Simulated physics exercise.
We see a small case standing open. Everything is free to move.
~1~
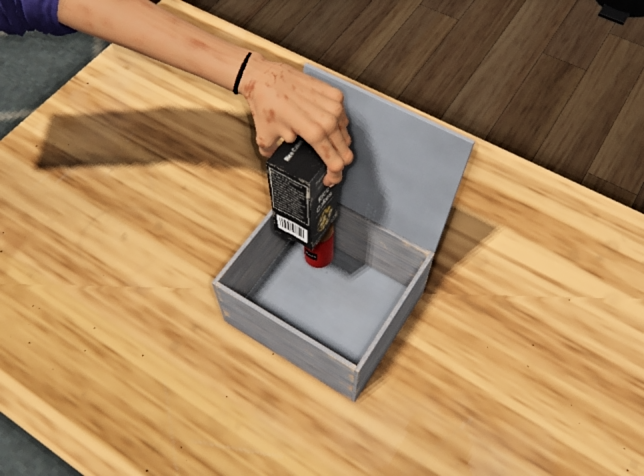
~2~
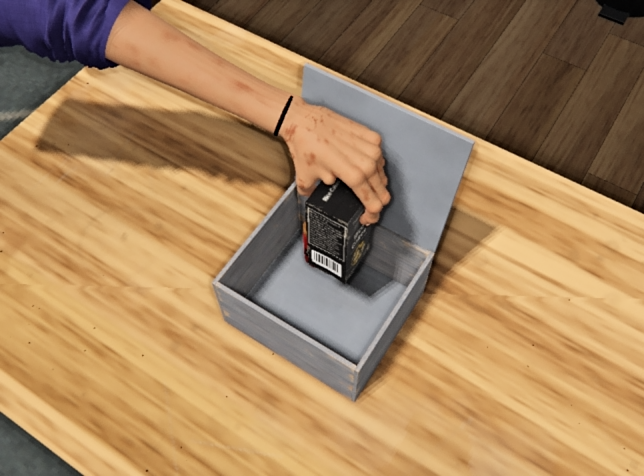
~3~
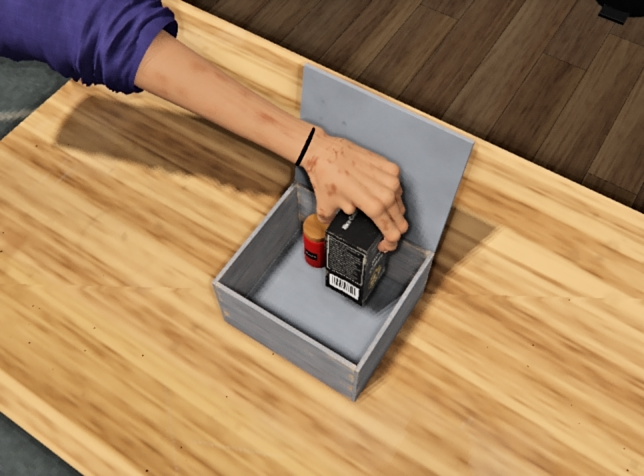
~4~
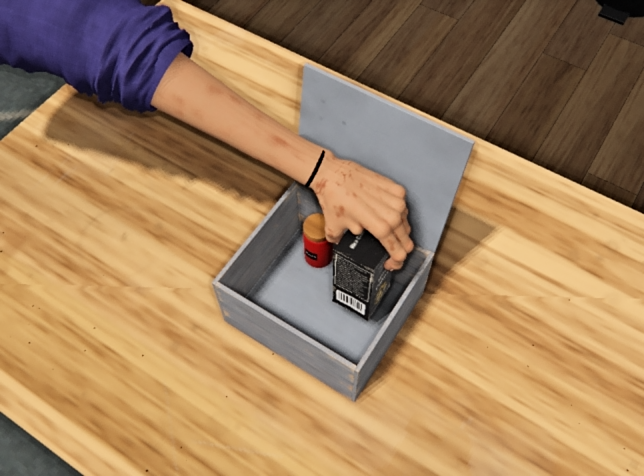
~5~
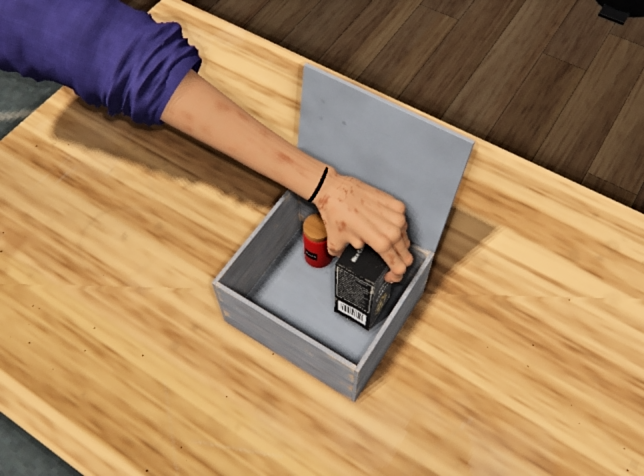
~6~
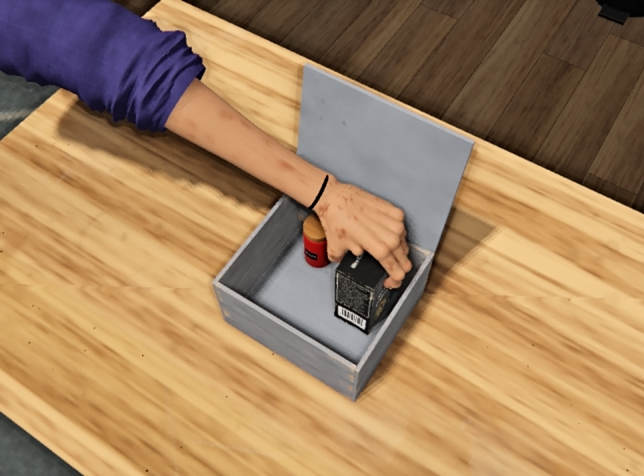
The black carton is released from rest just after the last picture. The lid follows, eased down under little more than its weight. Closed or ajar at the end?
Here the lid stays ajar.
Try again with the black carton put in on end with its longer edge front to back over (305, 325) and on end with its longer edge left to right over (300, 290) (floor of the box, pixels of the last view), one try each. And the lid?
In the first case it stays ajar; in the second case it will not close.
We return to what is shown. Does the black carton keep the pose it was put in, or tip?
It keeps its pose.
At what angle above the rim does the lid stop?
Some 35° above the rim.
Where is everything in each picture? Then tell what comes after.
The first frame shows still above its spot; black carton (305, 191).
The second frame shows still above its spot; black carton (339, 227).
The third frame shows still above its spot; black carton (357, 252); red shaker (319, 241).
The fourth frame shows still above its spot; black carton (363, 269); red shaker (319, 241).
The fifth frame shows still above its spot; black carton (365, 281); red shaker (319, 241).
The sixth frame shows in place under the hand; black carton (364, 287); red shaker (319, 241).
Then, 1.20 s later than the last frame, lid starting down.
Then, 1.50 s later than the last frame, lid 66° above the rim.
Then, 1.80 s later than the last frame, lid 36° above the rim.
When it is over, lid 35° above the rim; both as before. End places, in pixels of the last picture, black carton near (364, 287).
